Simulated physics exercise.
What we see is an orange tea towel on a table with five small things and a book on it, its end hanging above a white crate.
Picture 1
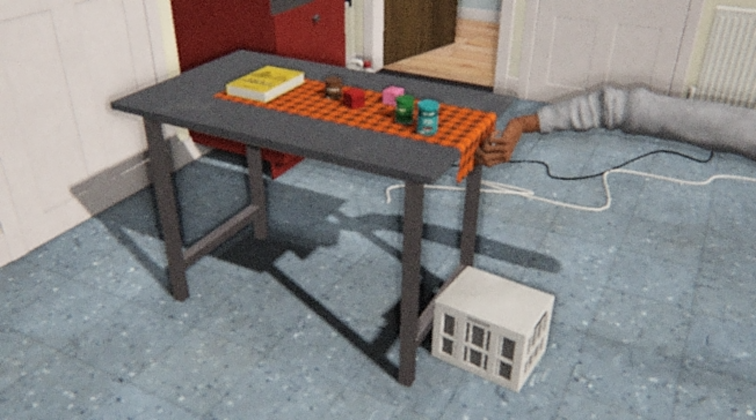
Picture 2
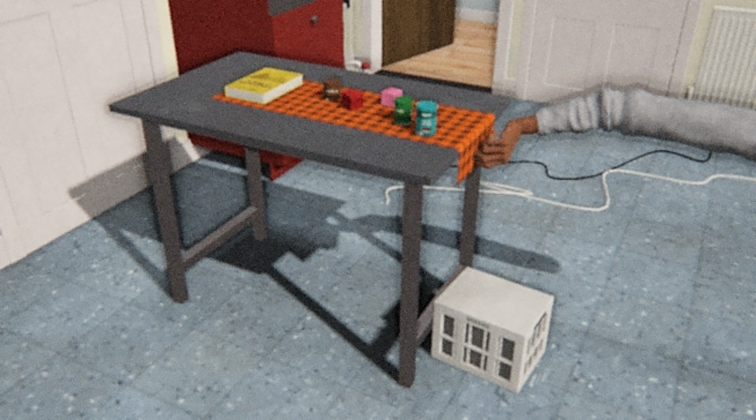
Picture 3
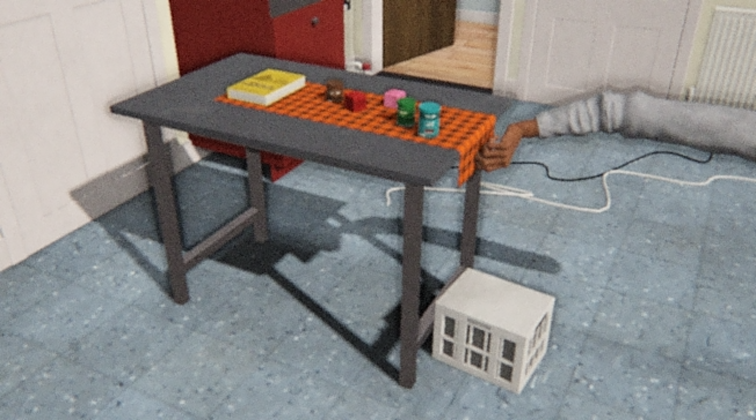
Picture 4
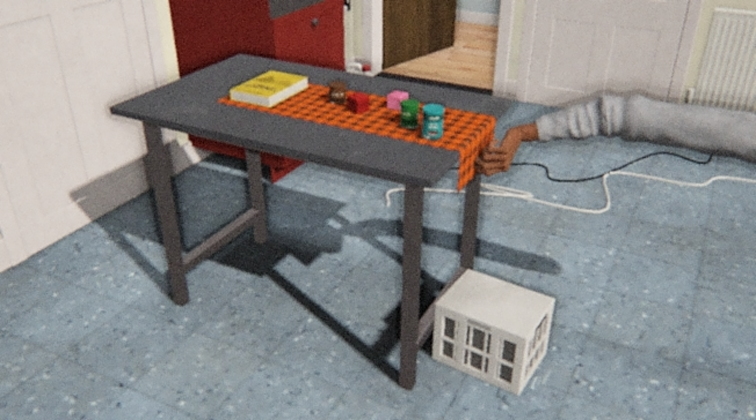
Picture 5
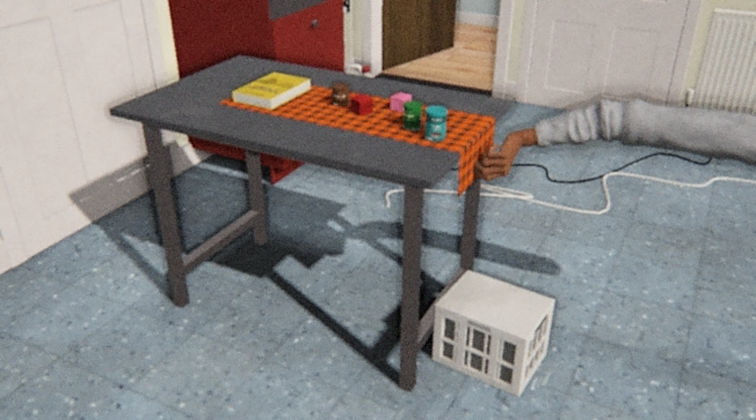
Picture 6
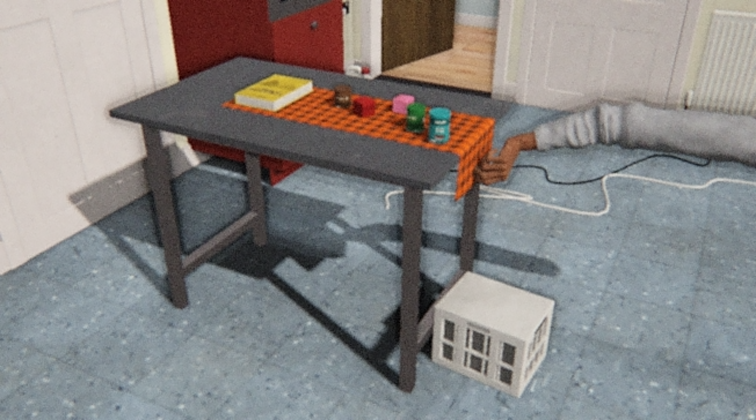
In the video, a hand at the right holds the hanging end of an orange checkered cloth on a dark table and draws it slightly downward, and the book and five small objects on it shift a little to the right.
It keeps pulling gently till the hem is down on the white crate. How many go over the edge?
The table loses four.
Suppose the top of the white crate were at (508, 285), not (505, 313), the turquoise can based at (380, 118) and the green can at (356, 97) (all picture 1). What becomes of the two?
The turquoise can comes down, the green can holds on.
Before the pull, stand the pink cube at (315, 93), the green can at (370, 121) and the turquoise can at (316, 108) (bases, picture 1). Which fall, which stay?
The pink cube keeps its place on top; the green can drops off; the turquoise can stays on.
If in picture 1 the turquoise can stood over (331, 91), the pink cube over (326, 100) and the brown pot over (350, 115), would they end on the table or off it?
The turquoise can survives; the pink cube remains up; the brown pot tumbles off.
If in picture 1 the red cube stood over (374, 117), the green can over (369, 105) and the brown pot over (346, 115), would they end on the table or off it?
The red cube is carried off, the green can is carried off, the brown pot goes over.
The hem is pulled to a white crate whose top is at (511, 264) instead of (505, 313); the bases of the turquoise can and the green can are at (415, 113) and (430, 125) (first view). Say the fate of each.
The turquoise can falls, the green can goes over.
Soon after, hem near (472, 251); turquoise can and green can gone.
After that, hem on the crate; turquoise can, green can, pink cube and red cube gone.
In the end, hem on the crate; turquoise can, green can, pink cube and red cube gone. The count of fallen things is four.
